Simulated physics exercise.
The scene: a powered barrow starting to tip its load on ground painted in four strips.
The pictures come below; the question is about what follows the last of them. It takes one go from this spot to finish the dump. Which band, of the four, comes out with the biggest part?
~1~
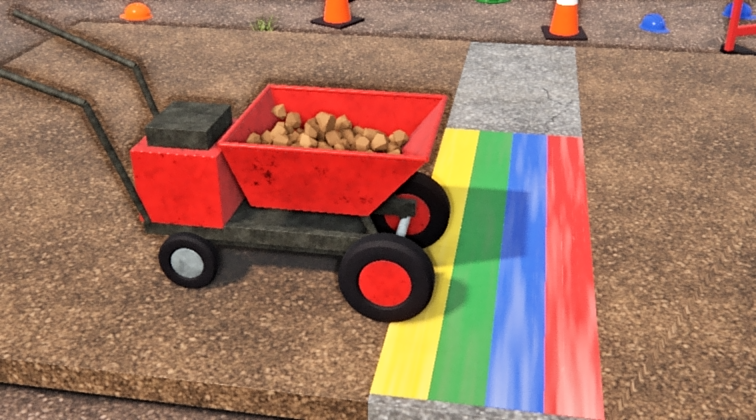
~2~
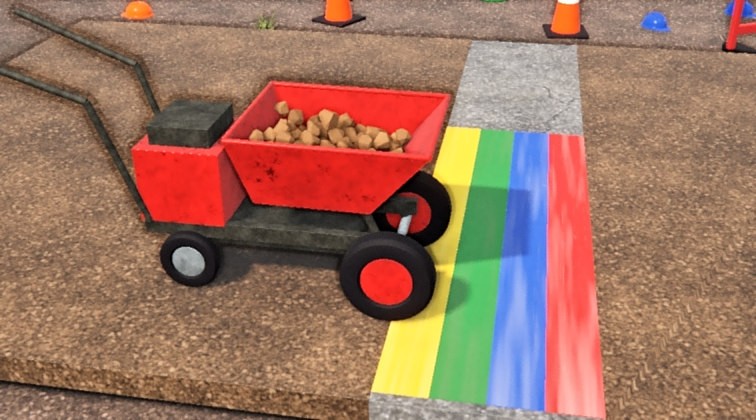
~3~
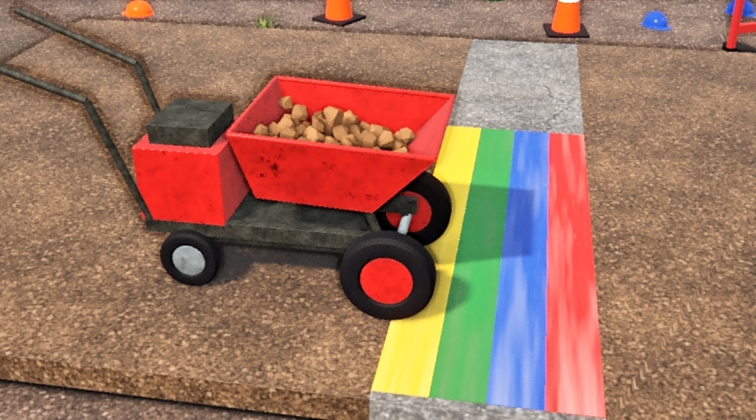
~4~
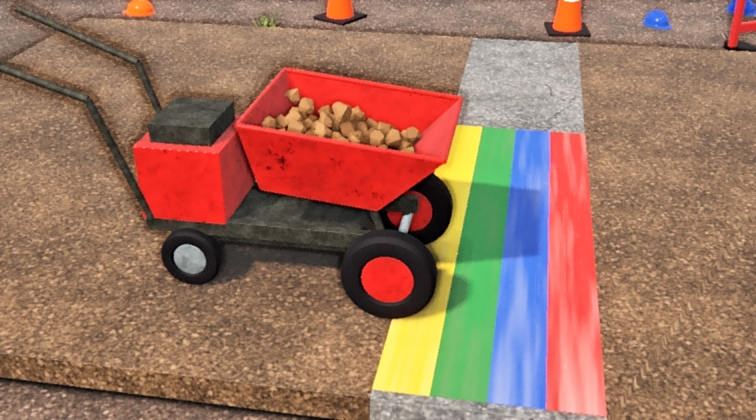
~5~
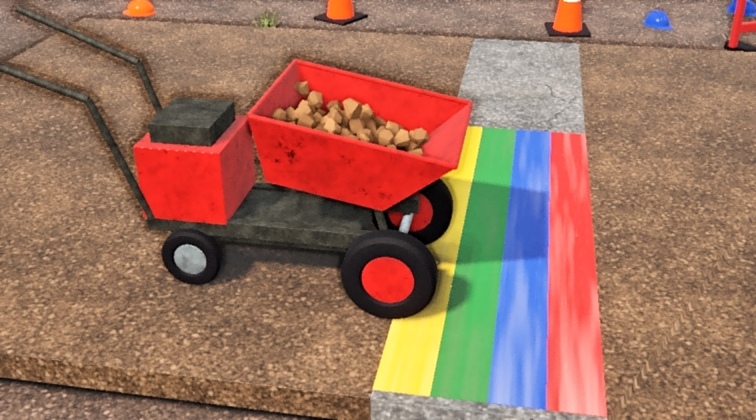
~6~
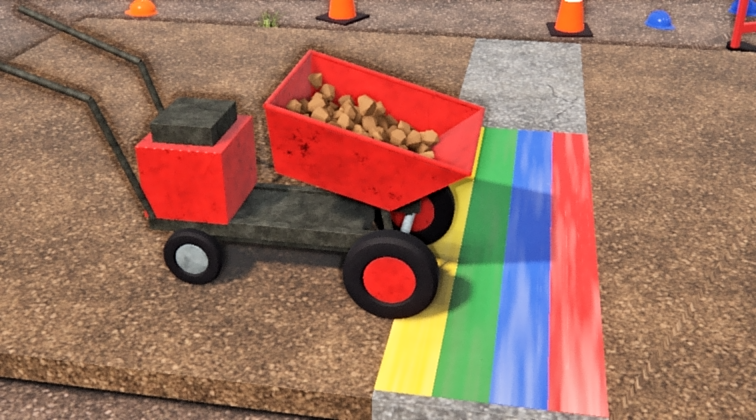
The red band comes out ahead.
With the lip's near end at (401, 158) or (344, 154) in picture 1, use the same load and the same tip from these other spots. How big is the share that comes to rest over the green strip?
In turn, around 0 per cent and 40 per cent.
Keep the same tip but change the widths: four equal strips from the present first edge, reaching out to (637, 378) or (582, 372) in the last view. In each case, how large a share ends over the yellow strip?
Near 0 and then 0 in a hundred.
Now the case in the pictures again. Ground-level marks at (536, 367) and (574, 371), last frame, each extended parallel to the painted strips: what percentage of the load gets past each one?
Respectively 90 and 60 %.
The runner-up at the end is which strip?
That blue strip.
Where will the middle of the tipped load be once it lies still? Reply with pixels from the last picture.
About pixel (586, 288).
Shortly afterwards, skip tipped steeply; the whole lot in the skip.
Next, skip tipped right over; near two thirds in the skip; only a few over the blue strip; near a quarter over the red strip; only a few off the paint.
Some moments later, skip tipped right over; a little in the skip; a little over the blue strip; near half over the red strip; near a third off the paint.
In the end, skip tipped right over; only a few in the skip; none at all over the yellow strip; none at all over the green strip; near a quarter over the blue strip; near half over the red strip; near a third off the paint.
